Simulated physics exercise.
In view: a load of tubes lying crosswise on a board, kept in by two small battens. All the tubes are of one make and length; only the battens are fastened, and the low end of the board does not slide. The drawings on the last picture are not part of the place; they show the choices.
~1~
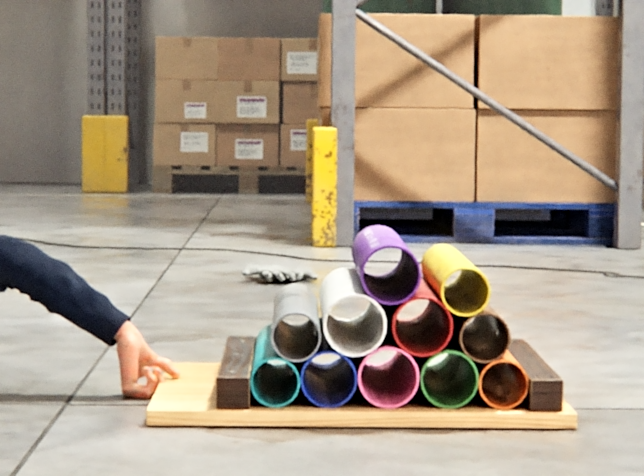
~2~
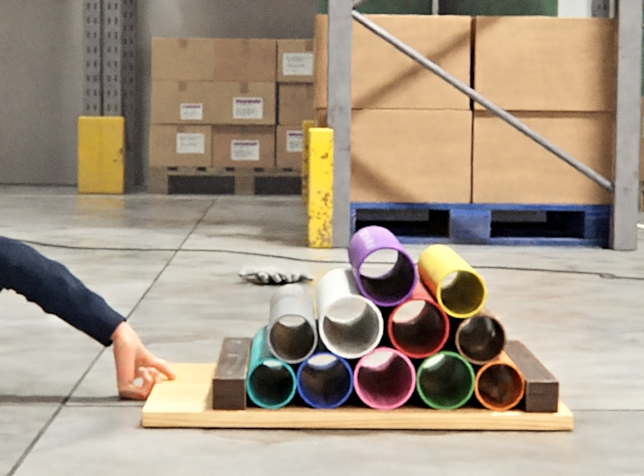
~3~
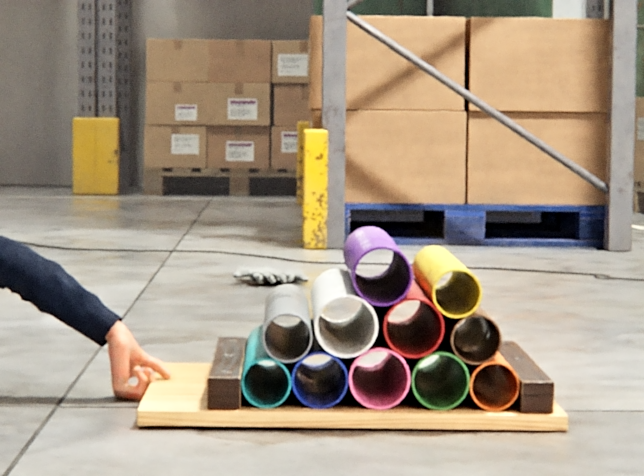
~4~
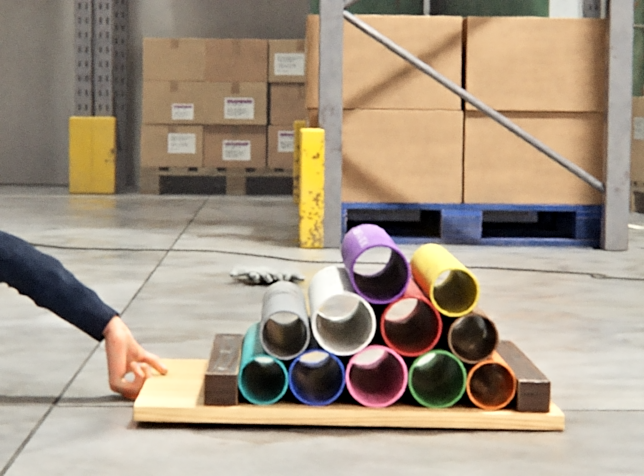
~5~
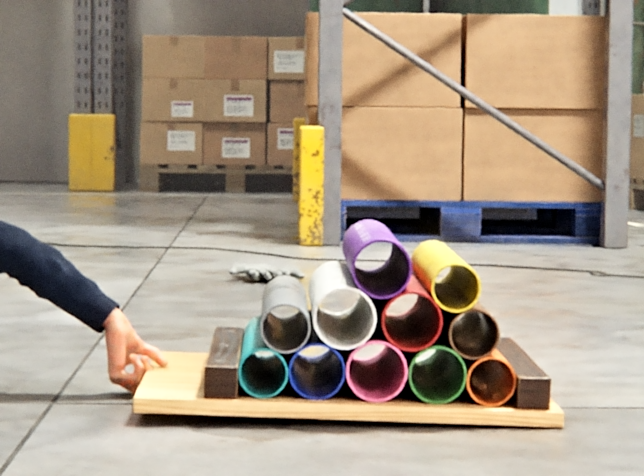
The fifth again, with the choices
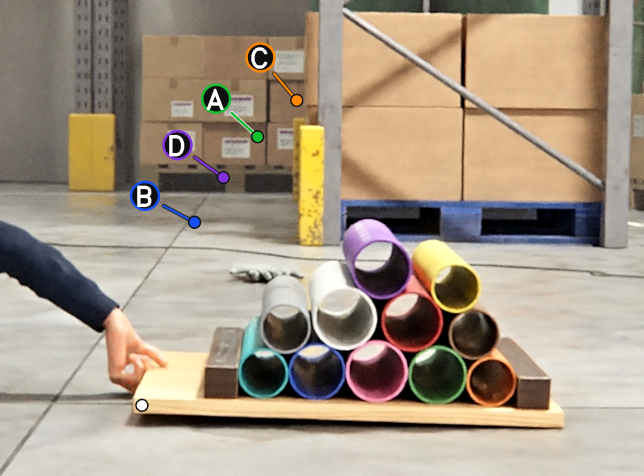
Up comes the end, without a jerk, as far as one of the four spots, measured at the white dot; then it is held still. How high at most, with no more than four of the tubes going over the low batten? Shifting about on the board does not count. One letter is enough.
Lift it to B and no more.
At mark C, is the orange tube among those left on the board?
The orange tube: Yes.
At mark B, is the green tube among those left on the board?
Yes.
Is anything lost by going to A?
At A: Yes.
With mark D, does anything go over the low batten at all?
Yes.
On the copy, A at (258, 137); B at (194, 222); C at (297, 100); D at (224, 177); the white dot at (142, 406).
On B. First, board at 20°.
Then, board at 28°.
Finally, board at 28°, four over the low batten (brown, red, purple, yellow).
By contrast, A six over the low batten; C six over the low batten; D five over the low batten.
